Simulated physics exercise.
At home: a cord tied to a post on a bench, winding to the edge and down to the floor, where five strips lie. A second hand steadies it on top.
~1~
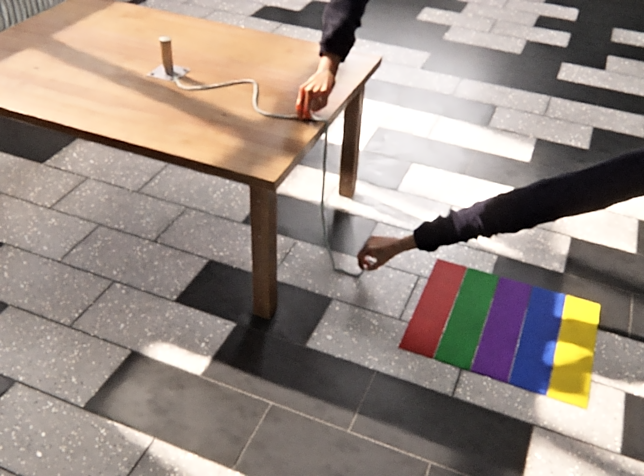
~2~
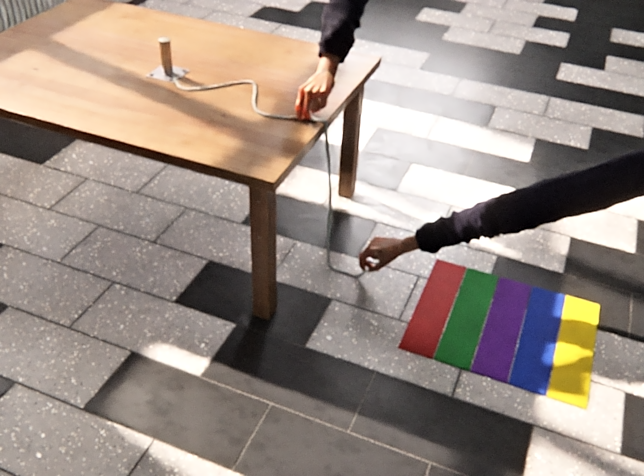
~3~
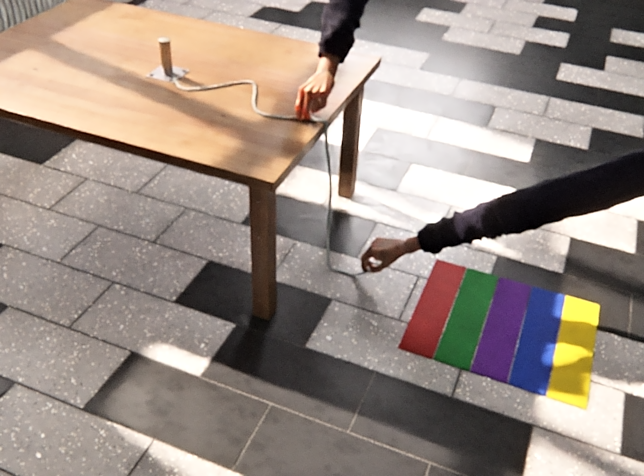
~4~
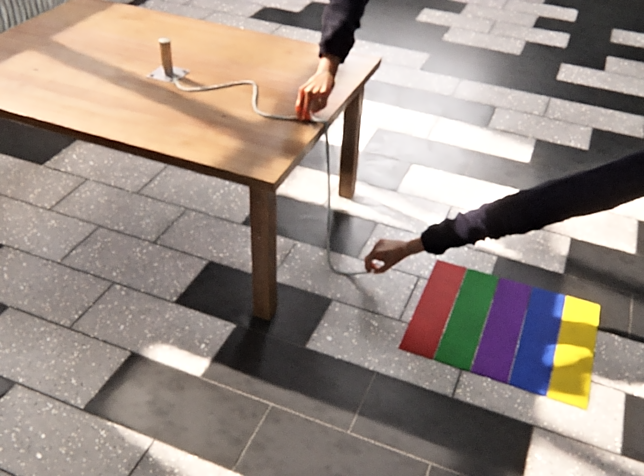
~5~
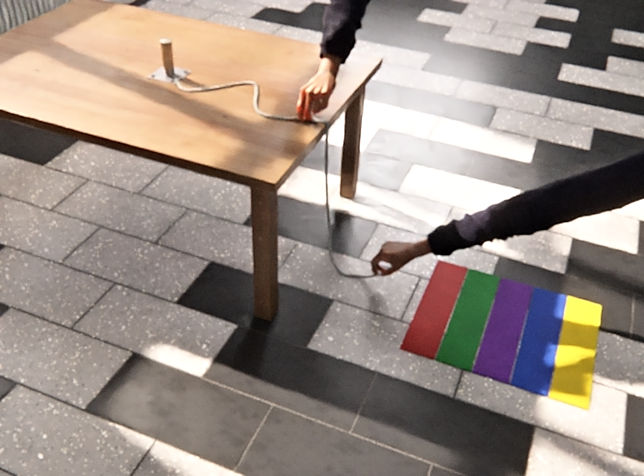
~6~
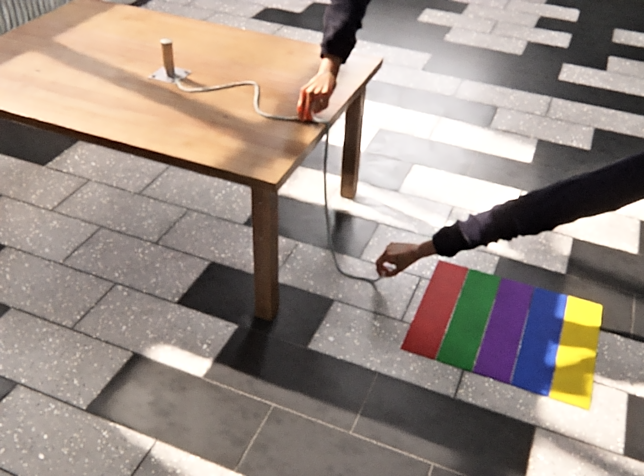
A wooden table stands on a sunlit floor of pale and dark tiles, seen from above at an angle by a camera that stays still. A grey cord runs from a short post across the tabletop to the near right edge, where one hand holds something red, then hangs to another hand beside red, green, purple, blue and yellow strips. The lower hand draws the cord's end slightly rightward, while the upper hand stays put.
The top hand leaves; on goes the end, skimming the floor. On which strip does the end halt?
The blue one.
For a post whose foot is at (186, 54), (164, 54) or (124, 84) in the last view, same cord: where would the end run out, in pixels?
About (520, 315), (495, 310) and (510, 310).
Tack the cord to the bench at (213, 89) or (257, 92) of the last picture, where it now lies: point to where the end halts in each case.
The places are (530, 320) and (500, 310).
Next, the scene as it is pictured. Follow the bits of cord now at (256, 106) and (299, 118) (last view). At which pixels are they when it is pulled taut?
Near (310, 112) and (355, 144).
Early on, end near (488, 306); over green.
Midway, end near (526, 317); over purple.
At the end of the slack, end near (548, 323); over blue. It halts on the blue strip.
